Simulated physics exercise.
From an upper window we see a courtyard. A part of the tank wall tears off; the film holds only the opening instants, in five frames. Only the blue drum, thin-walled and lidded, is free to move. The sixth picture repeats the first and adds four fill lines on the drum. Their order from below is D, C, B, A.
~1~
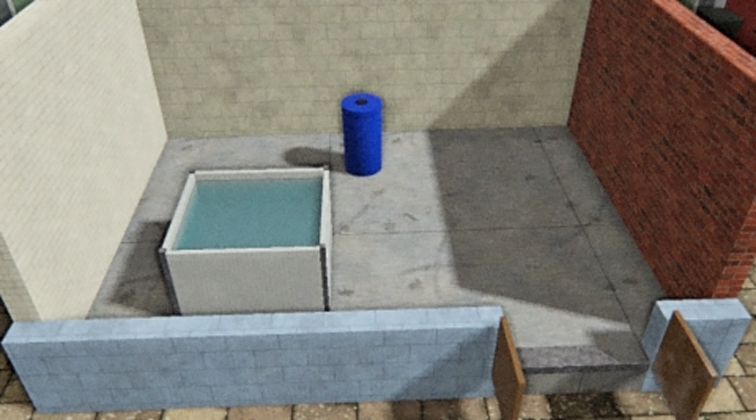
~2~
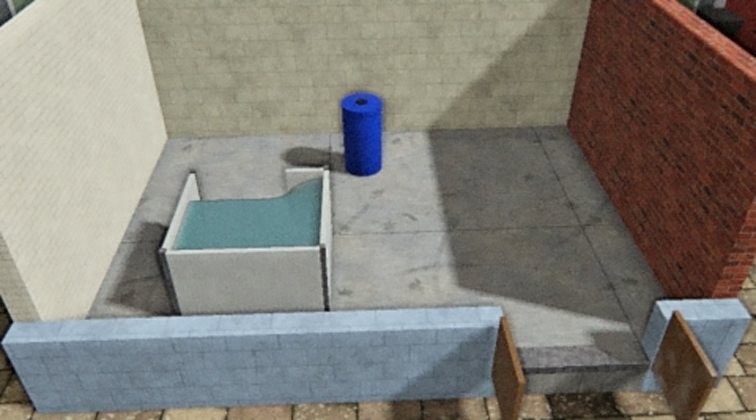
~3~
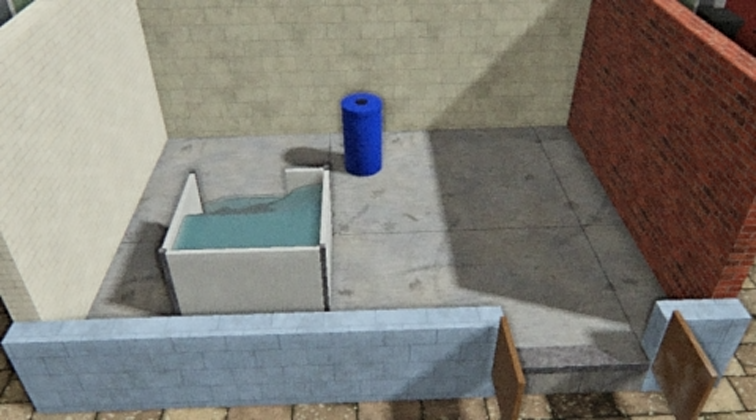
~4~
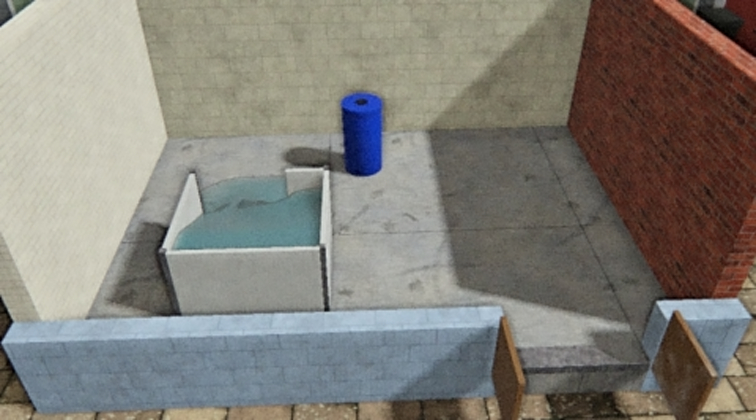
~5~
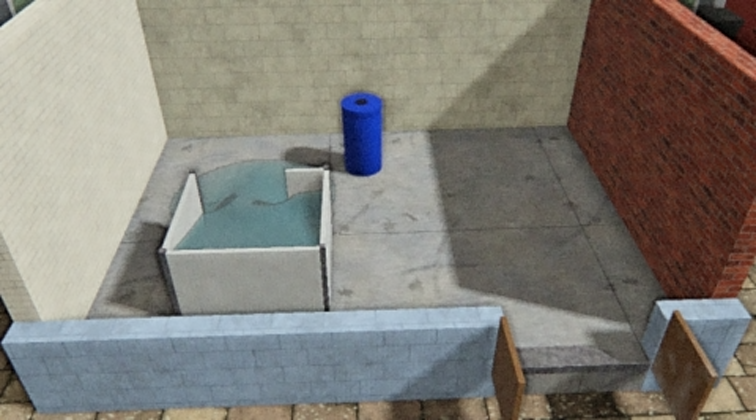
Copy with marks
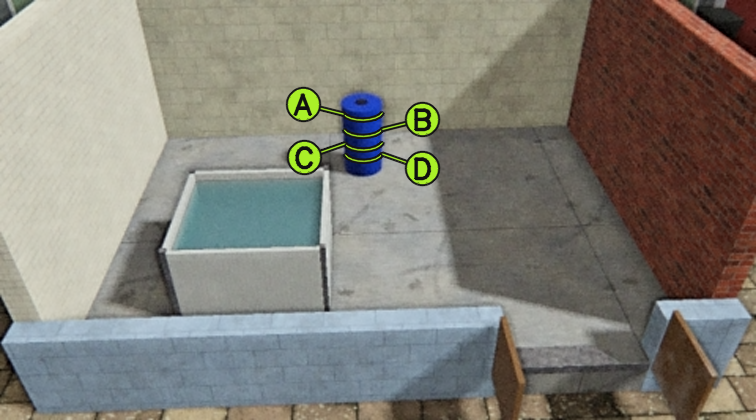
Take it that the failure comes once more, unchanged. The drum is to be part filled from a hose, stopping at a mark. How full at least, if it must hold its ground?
The limit is D.
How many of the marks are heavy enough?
All four.
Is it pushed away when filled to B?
No, not at all.
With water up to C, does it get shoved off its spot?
No, not at all.
On the marked copy, A at (363, 120); B at (363, 136); C at (363, 150); D at (364, 161); from the bottom up D, C, B, A.
With A, it does not move.
With B, it does not move.
With C, it does not move.
With D, it does not move.
